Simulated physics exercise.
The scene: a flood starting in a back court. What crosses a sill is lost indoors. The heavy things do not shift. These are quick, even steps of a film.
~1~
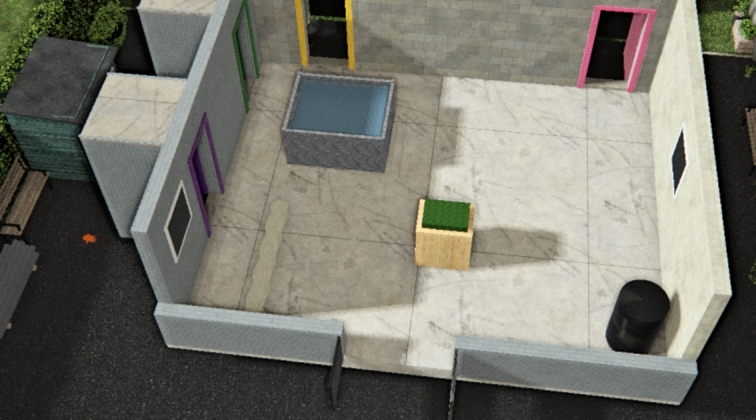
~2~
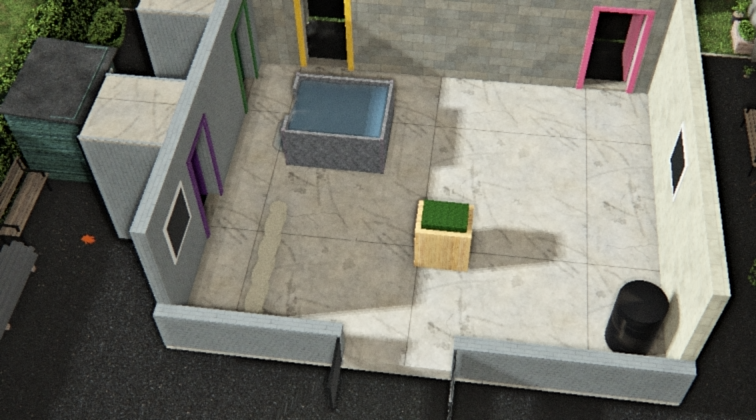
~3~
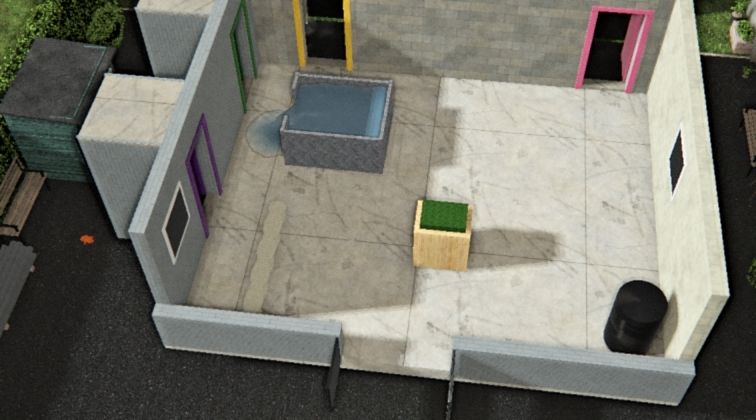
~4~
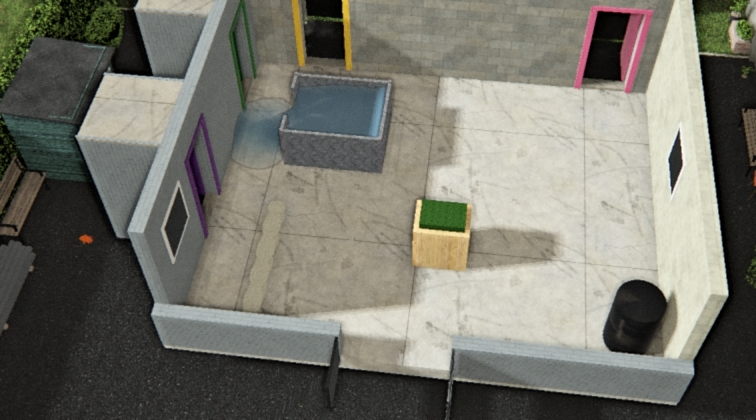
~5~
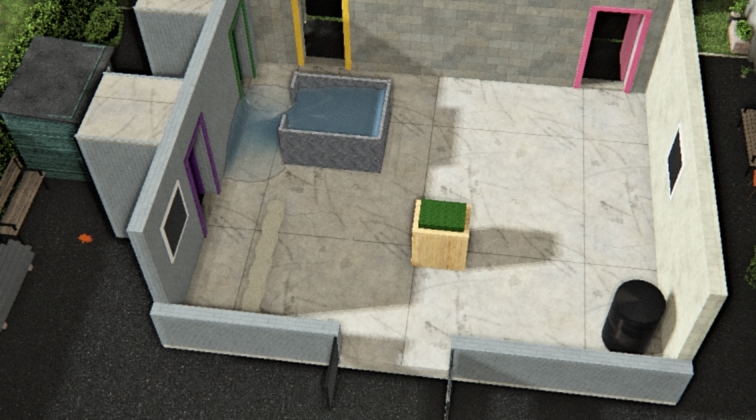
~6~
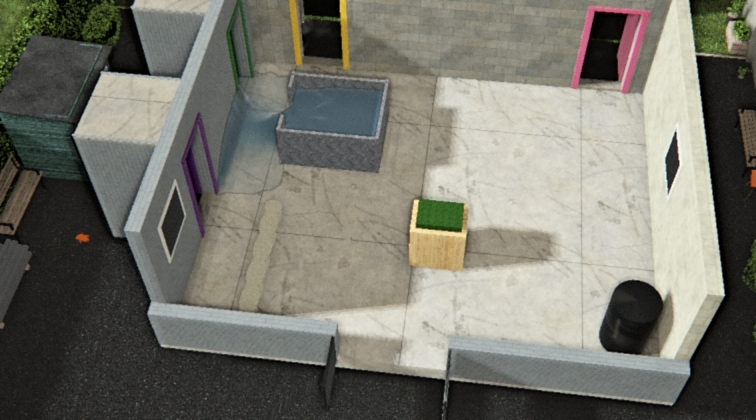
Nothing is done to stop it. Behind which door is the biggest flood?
Most goes in at the green door.
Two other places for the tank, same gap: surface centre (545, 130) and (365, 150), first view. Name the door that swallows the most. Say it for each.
Case one the green door, case two the purple-painted one.
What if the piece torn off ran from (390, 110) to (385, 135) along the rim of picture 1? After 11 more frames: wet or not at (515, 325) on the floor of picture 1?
At that place: Clear.
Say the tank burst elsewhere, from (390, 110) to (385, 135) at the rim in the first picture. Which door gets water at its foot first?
I say the one in pink.
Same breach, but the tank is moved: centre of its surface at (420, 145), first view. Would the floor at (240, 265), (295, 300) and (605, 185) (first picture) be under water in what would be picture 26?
One after the other: Under water, awash, no water.
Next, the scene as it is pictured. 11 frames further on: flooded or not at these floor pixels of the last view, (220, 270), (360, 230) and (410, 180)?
In that order: Wet, not flooded, dry.
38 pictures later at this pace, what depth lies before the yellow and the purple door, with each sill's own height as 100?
Near 140 and 280 in a hundred.
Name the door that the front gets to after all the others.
I say the pink door.
A moment on, water covers 10 % of the floor; purple door wet at the sill, nothing in, yellow door not reached, green door a lot in, pink door not reached.
Next, water covers 20 % of the floor; purple door a trickle in, yellow door a trickle in, green door a lot in, pink door not reached.
Then, water covers 30 % of the floor; purple door a trickle in, yellow door a trickle in, green door a lot in, pink door not reached.
Later, water covers 55 % of the floor; purple door some in, yellow door some in, green door a lot in, pink door wet at the sill, nothing in.
In the end, water covers 80 % of the floor; purple door a lot in, yellow door some in, green door a lot in, pink door wet at the sill, nothing in; the green door has let in the most.
